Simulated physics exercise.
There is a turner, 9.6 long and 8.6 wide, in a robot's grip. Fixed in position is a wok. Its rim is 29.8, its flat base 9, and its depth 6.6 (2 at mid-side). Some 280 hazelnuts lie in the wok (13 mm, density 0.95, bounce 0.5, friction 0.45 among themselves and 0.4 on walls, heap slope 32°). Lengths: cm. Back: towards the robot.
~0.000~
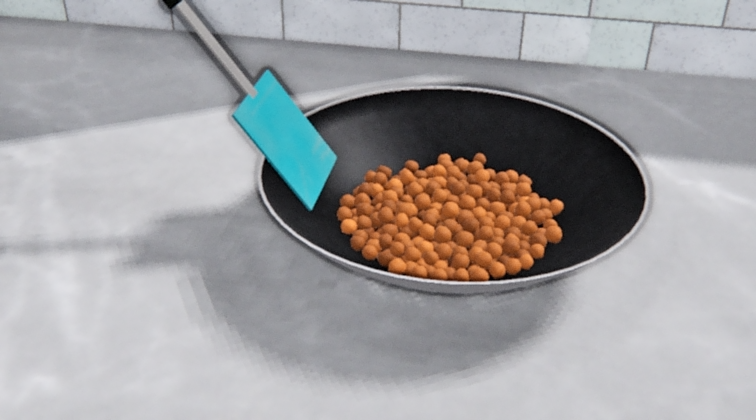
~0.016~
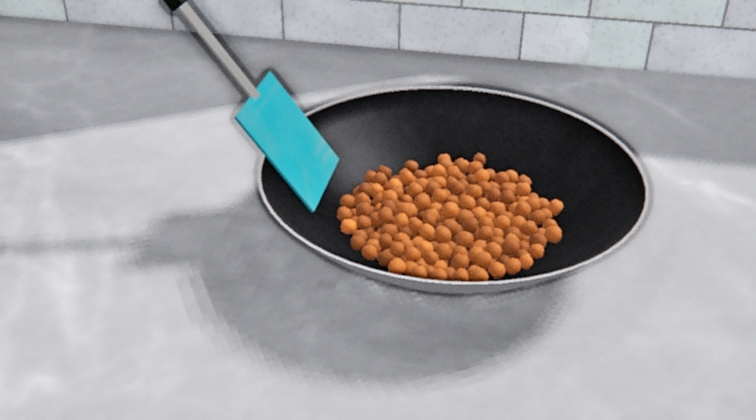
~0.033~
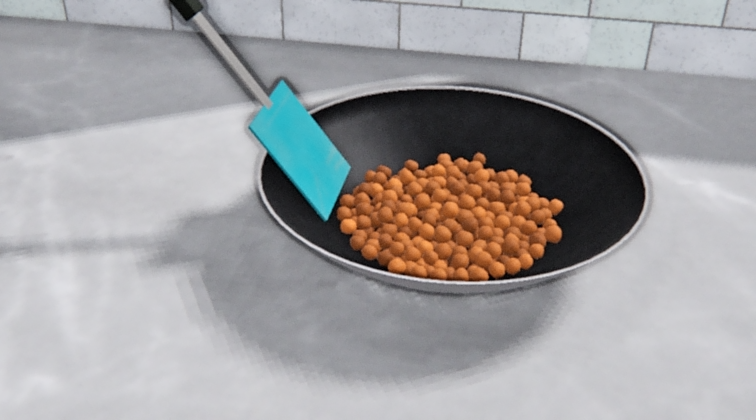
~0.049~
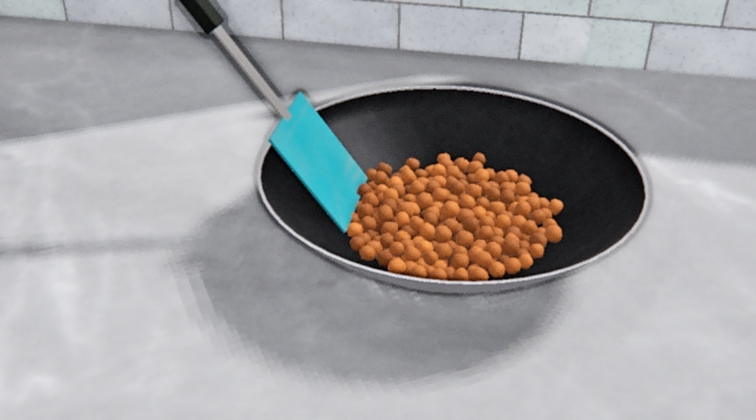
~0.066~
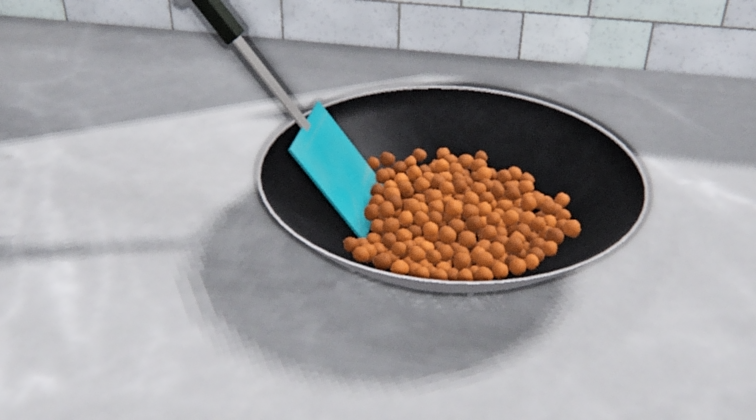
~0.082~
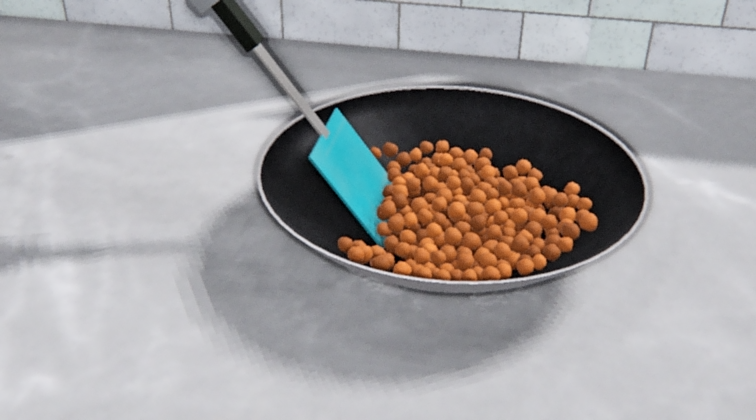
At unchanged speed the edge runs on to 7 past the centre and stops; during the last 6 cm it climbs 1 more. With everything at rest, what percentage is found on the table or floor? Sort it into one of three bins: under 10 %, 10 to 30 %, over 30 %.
Bin: 10 to 30 %.
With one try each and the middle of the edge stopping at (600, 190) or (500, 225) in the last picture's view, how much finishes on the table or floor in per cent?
Respectively some 45 and 5 percent end on the table or floor.
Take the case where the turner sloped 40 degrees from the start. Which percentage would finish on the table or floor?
That gives about 15 in a hundred.
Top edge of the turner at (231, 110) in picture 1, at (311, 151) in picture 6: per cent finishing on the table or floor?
It comes to something like 15 %, give or take.
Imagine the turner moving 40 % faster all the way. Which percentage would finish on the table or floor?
Around 40 per cent would finish on the table or floor.
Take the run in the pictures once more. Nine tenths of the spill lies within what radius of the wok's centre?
About 30 cm.
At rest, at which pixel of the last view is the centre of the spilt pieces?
I'd place it close to (724, 269).
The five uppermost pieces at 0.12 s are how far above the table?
Height: Some 6 cm.
After 0.12 s, sloping 53°, highest piece 6 above the table; 285 in the wok.
After 0.16 s, sloping 53°, highest piece 8 above the table; 285 in the wok.
After 0.38 s, sloping 53°, highest piece 8 above the table; 245 in the wok, 30 on the table or floor, 10 on the blade or in flight.
After 1.43 s, sloping 53°, highest piece 7 above the table; 244 in the wok, 41 on the table or floor.
At rest, 244 in the wok, 41 on the table or floor. That is 14 % on the table or floor.
